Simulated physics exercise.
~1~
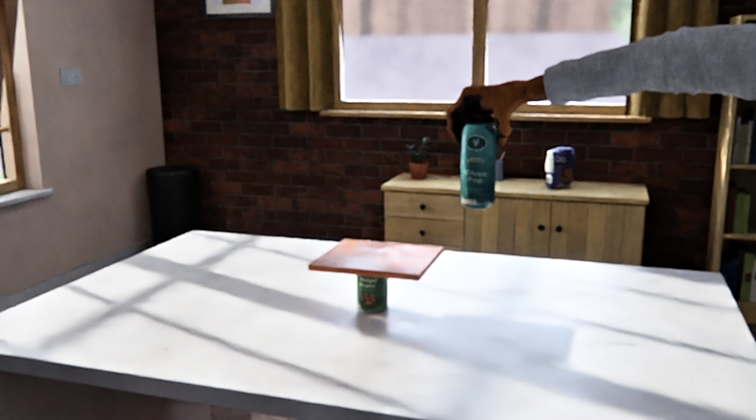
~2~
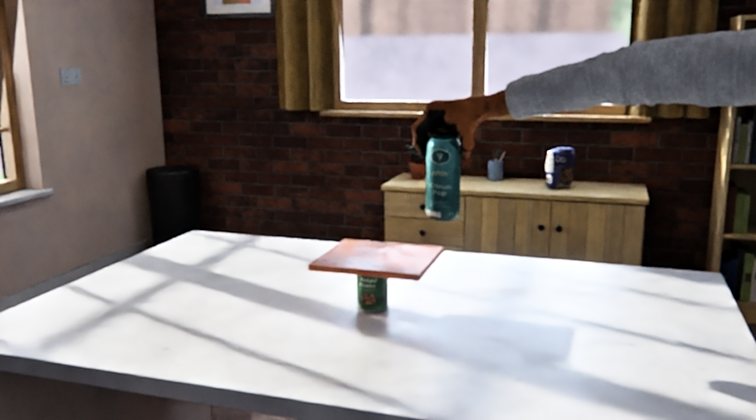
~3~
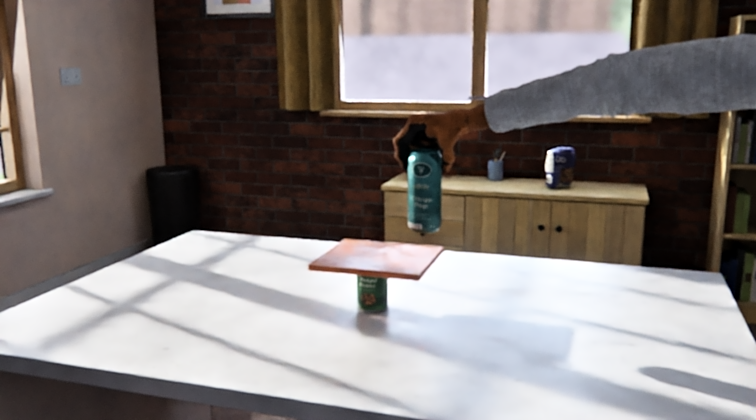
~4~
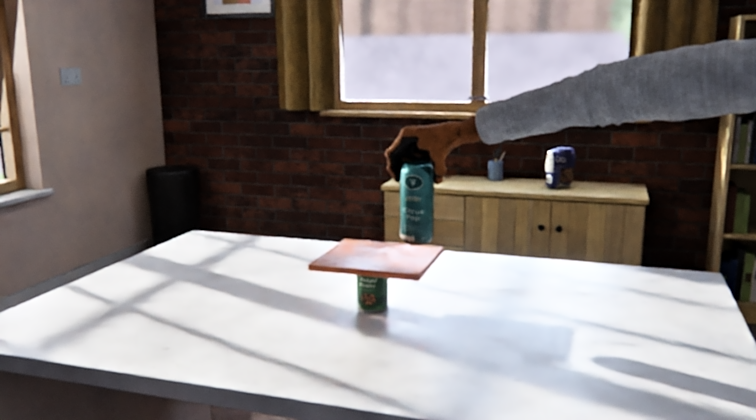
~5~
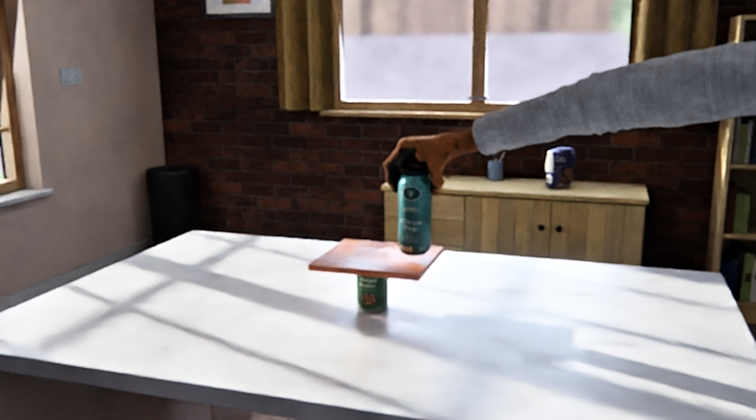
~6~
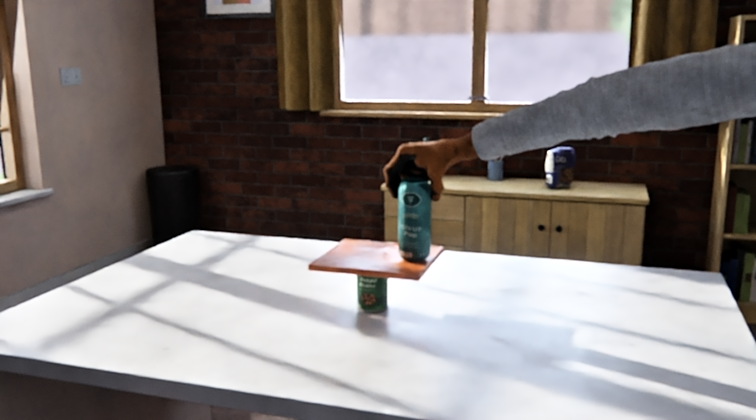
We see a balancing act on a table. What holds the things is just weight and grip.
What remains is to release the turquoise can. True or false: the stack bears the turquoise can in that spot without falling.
False.
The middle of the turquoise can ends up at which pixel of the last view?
In the final view it sits at roughly (470, 303).
Then, 0.30 s on from there, turquoise can now fallen; orange lid turned 37° from how it was put.
Then, 0.40 s on from there, orange lid turned 70° from how it was put.
Then, 0.50 s on from there, orange lid on its side.
In the end, fallen, turquoise can; toppled in the stack, orange lid; green tin unmoved. At the end, from the last picture's camera, turquoise can near (470, 303). The stack comes apart.
